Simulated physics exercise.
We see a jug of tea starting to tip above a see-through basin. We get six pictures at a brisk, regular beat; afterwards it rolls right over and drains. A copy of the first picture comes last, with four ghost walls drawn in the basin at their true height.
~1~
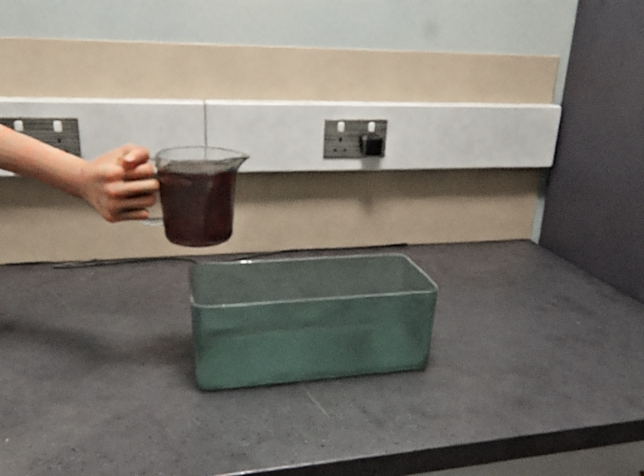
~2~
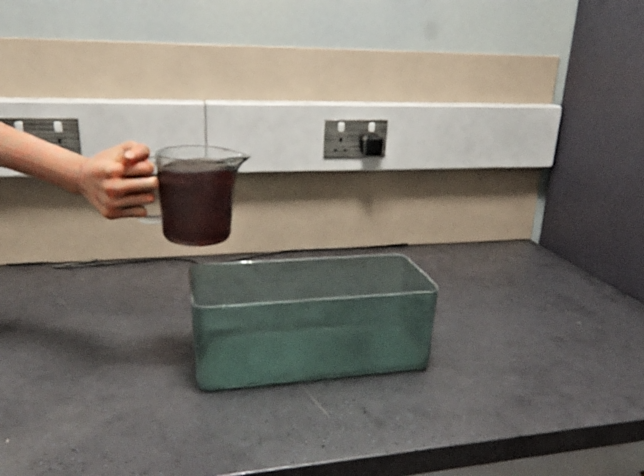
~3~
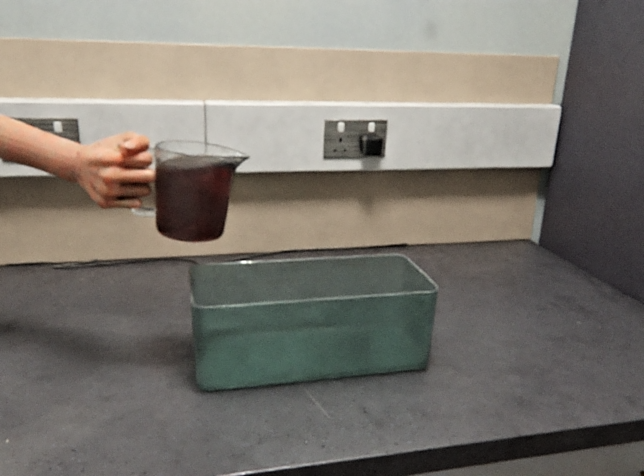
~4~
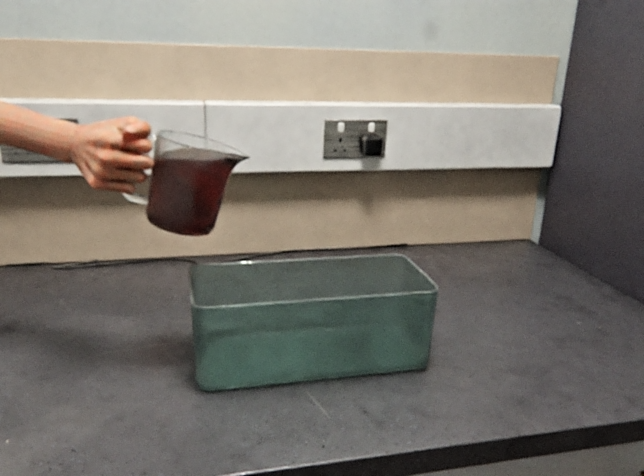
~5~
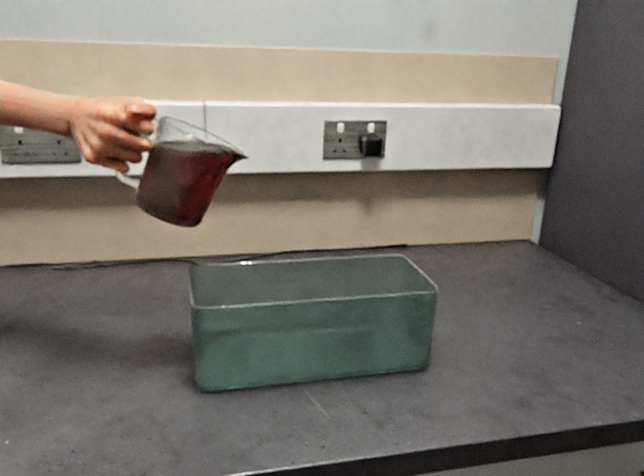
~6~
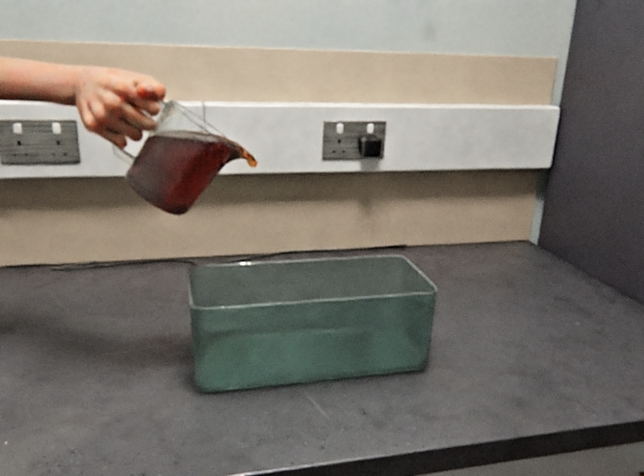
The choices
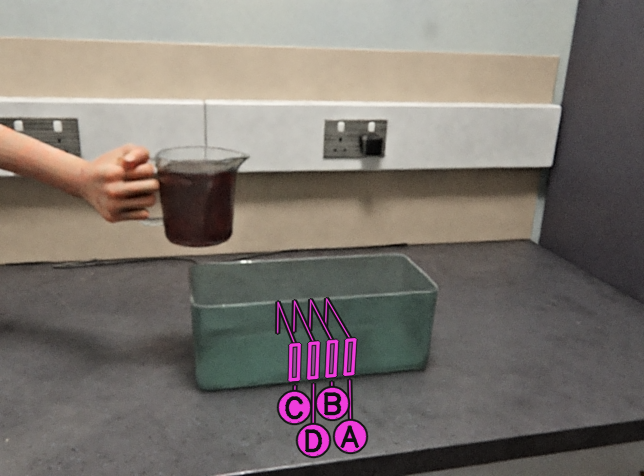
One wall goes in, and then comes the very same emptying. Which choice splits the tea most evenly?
A is best.
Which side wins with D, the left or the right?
The right side.
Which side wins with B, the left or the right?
The right one.
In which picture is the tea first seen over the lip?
In picture 6.
On the marked copy, A at (349, 380); B at (331, 382); C at (294, 385); D at (313, 383).
Choosing A, about 58 % ends left of the wall and 39 % right of it; 3 % is lost outside.
Choosing B, about 17 % ends left of the wall and 80 % right of it; 3 % is lost outside.
Choosing C, about 7 % ends left of the wall and 90 % right of it.
Choosing D, about 6 % ends left of the wall and 91 % right of it.
